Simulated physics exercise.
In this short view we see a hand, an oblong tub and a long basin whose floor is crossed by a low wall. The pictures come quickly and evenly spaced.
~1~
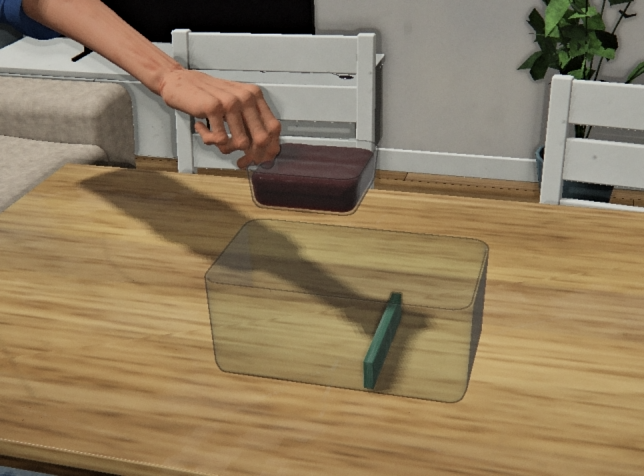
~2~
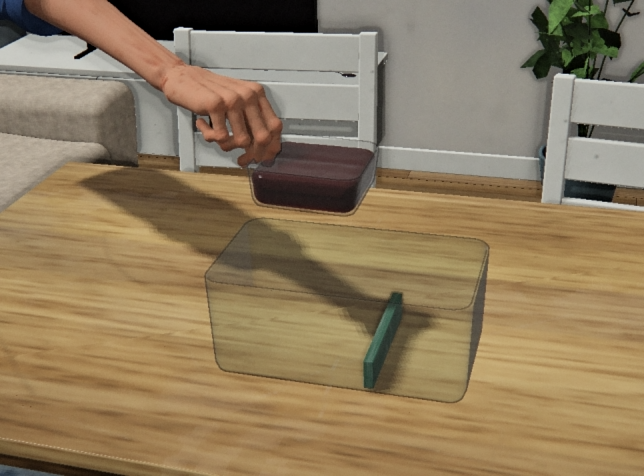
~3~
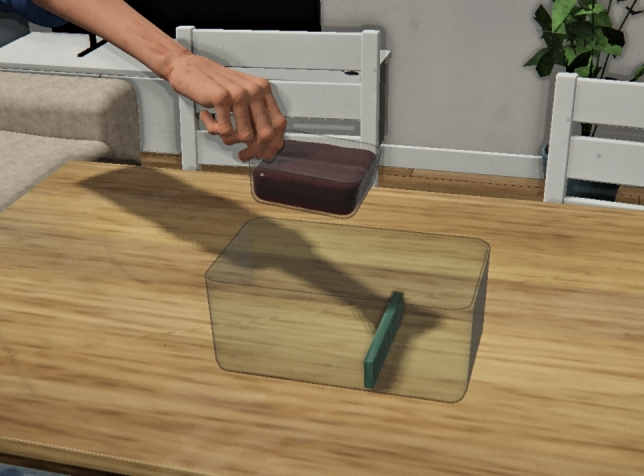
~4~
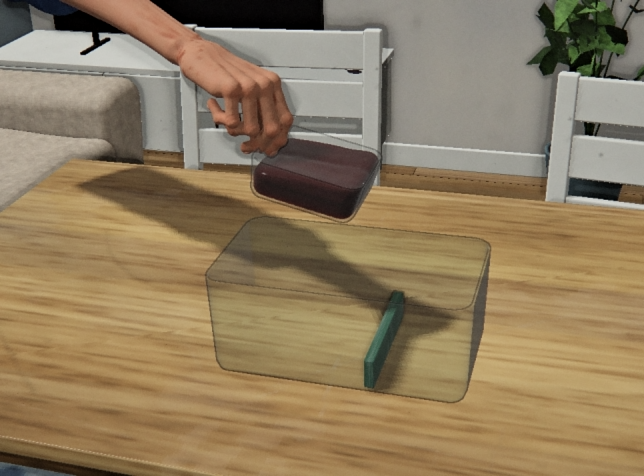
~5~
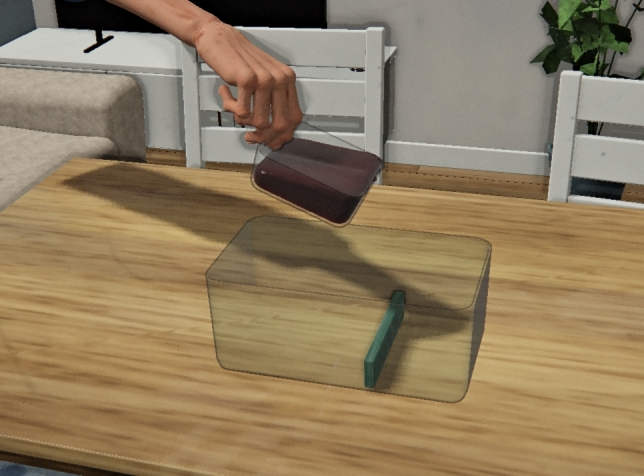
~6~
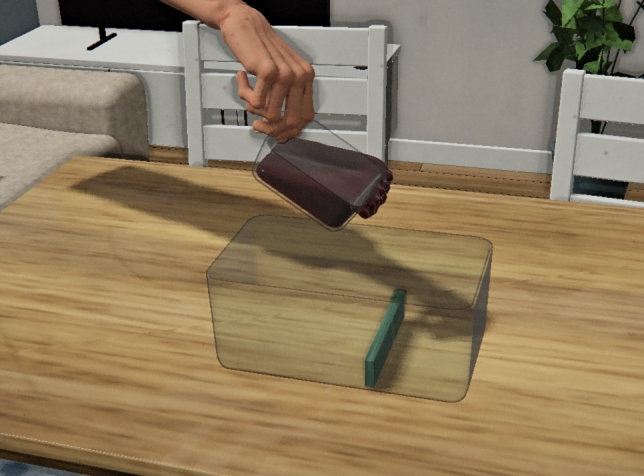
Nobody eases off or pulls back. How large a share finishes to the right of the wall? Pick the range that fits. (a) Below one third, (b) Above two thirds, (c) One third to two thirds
Answer: B.
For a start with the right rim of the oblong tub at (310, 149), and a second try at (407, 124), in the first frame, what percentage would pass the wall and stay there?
Estimate: 10 per cent, then 70 per cent.
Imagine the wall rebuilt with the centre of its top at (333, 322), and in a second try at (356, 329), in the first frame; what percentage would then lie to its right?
90 per cent first, then 80 per cent.
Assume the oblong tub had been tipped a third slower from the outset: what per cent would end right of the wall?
Near 80 in a hundred.
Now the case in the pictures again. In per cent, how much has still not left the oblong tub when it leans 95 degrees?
About 5 per cent.
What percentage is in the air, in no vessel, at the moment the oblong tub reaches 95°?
15 %.
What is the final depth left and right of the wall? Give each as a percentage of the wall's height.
Once still, it is 10 % on the left and 60 % on the right.
A moment on, the oblong tub is tipped on its side and 5 per cent is still to pour, 4 is left of the wall and 75 right of it.
Next, the oblong tub is tipped right over and 0 per cent is still to pour, 20 is left of the wall and 77 right of it.
Then the oblong tub is tipped right over and 0 per cent is still to pour, 23 is left of the wall and 76 right of it.
Later the oblong tub is tipped right over and 0 per cent is still to pour, 23 is left of the wall and 76 right of it.
In the end 23 per cent lies left of the wall, 76 right of it and 1 outside.
